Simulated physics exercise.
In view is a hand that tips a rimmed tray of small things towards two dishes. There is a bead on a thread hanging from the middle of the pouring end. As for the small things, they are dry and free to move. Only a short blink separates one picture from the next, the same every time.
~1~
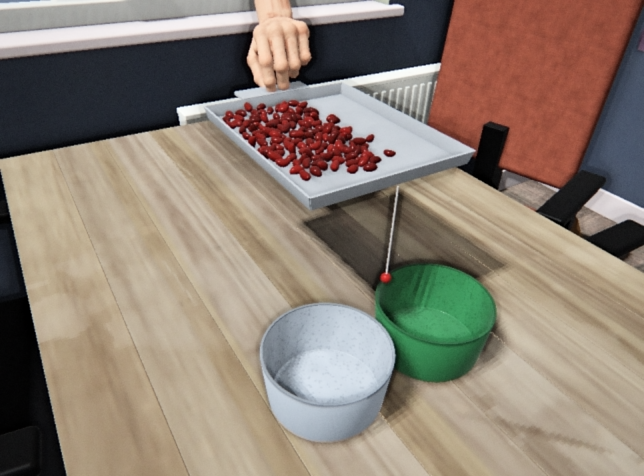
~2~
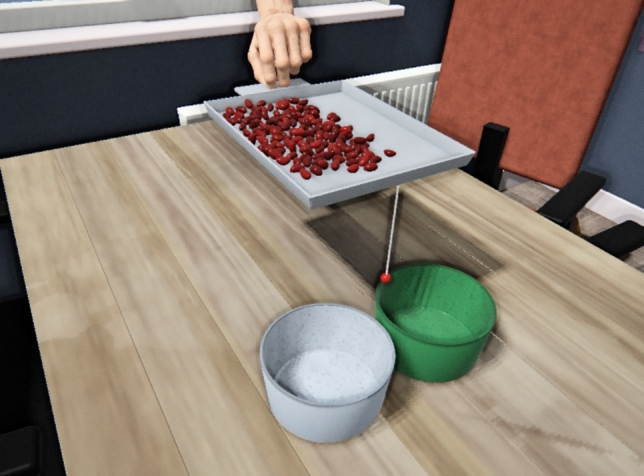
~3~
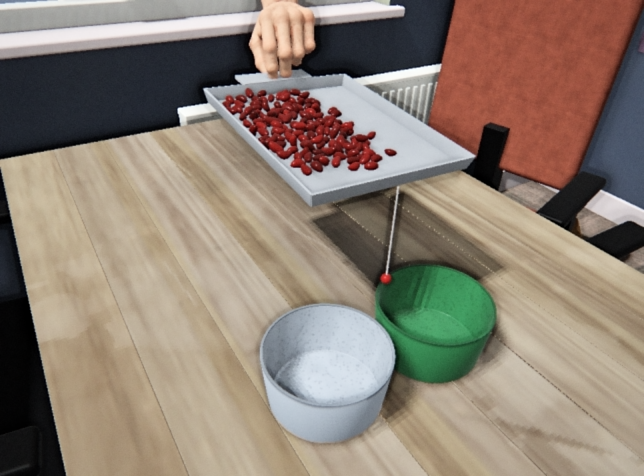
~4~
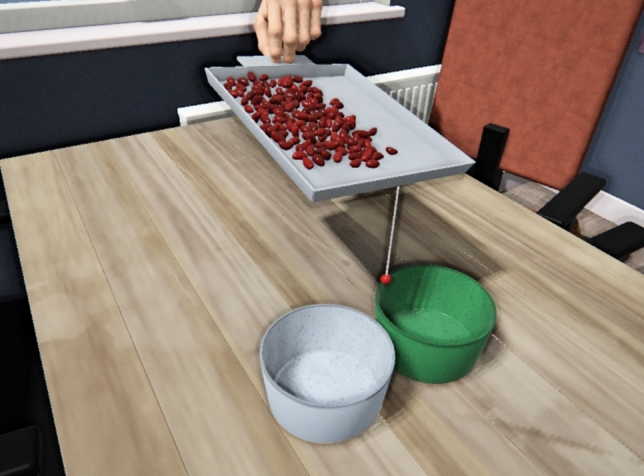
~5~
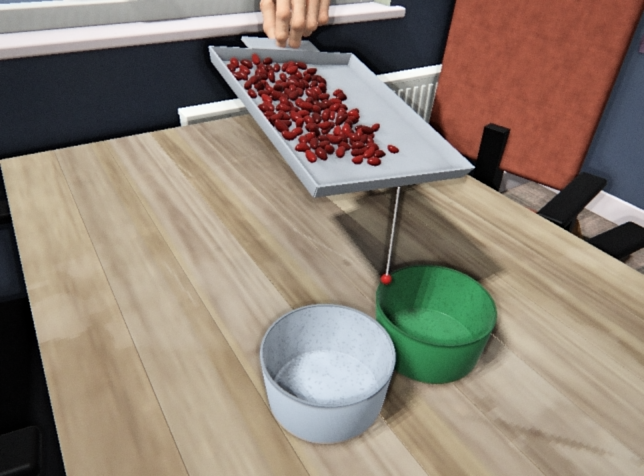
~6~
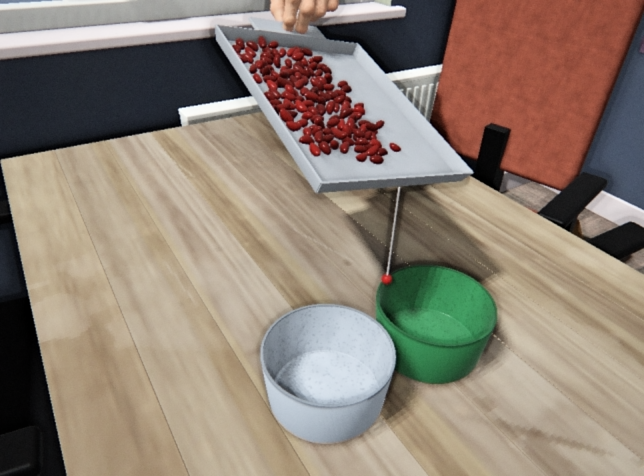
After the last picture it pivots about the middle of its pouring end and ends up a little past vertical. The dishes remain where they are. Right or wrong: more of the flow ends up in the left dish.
Wrong; more ends up in the right dish.
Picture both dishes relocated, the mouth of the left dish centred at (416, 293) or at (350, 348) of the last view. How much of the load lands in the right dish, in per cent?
You'd get 20 in a hundred the first time and 60 in a hundred the second.
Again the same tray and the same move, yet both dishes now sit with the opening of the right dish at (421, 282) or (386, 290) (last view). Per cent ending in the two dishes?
First case 80 in a hundred, second case 30 in a hundred.
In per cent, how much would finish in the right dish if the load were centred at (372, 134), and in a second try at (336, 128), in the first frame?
The first gives 50 %, the second 50 %.
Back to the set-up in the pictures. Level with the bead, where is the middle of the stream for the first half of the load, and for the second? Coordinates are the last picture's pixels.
Half one: (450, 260), half two: (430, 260).
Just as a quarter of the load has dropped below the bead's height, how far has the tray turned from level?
85°, roughly.
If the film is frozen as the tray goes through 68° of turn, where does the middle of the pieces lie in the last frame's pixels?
In the last view, the load is centred near (434, 158).
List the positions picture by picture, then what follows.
Corners of the pouring end at (311, 195) and (469, 150), level; middle of the load at (303, 136), kidney beans; left dish at (364, 415); right dish at (473, 356); bead on its thread at (386, 278), in the first frame.
Corners of the pouring end at (312, 194) and (470, 151), level; middle of the load at (304, 134), in the second frame.
Corners of the pouring end at (313, 191) and (470, 155), tipped barely, lowest at the right corner; middle of the load at (305, 128), in the third frame.
Corners of the pouring end at (316, 187) and (470, 160), tipped a little, lowest at the right corner; middle of the load at (307, 118), in the fourth frame.
Corners of the pouring end at (319, 183) and (469, 165), tipped clearly, lowest at the right corner; middle of the load at (310, 108), in the fifth frame.
Corners of the pouring end at (323, 179) and (469, 170), tipped clearly, lowest at the right corner; middle of the load at (310, 97); left dish at (365, 416); right dish at (474, 357), in the sixth frame.
Soon, tray tipped steeply; nearly all on the tray; a stray few in the right dish; a small part in the air.
A while on, tray tipped past a quarter turn; a small part on the tray; about a third in the right dish; about a third outside both; about a quarter in the air.
Towards the end, tray tipped past a quarter turn; about half in the right dish; about half outside both.
Finally, tray tipped past a quarter turn; none in the left dish; about half in the right dish; about half outside both.
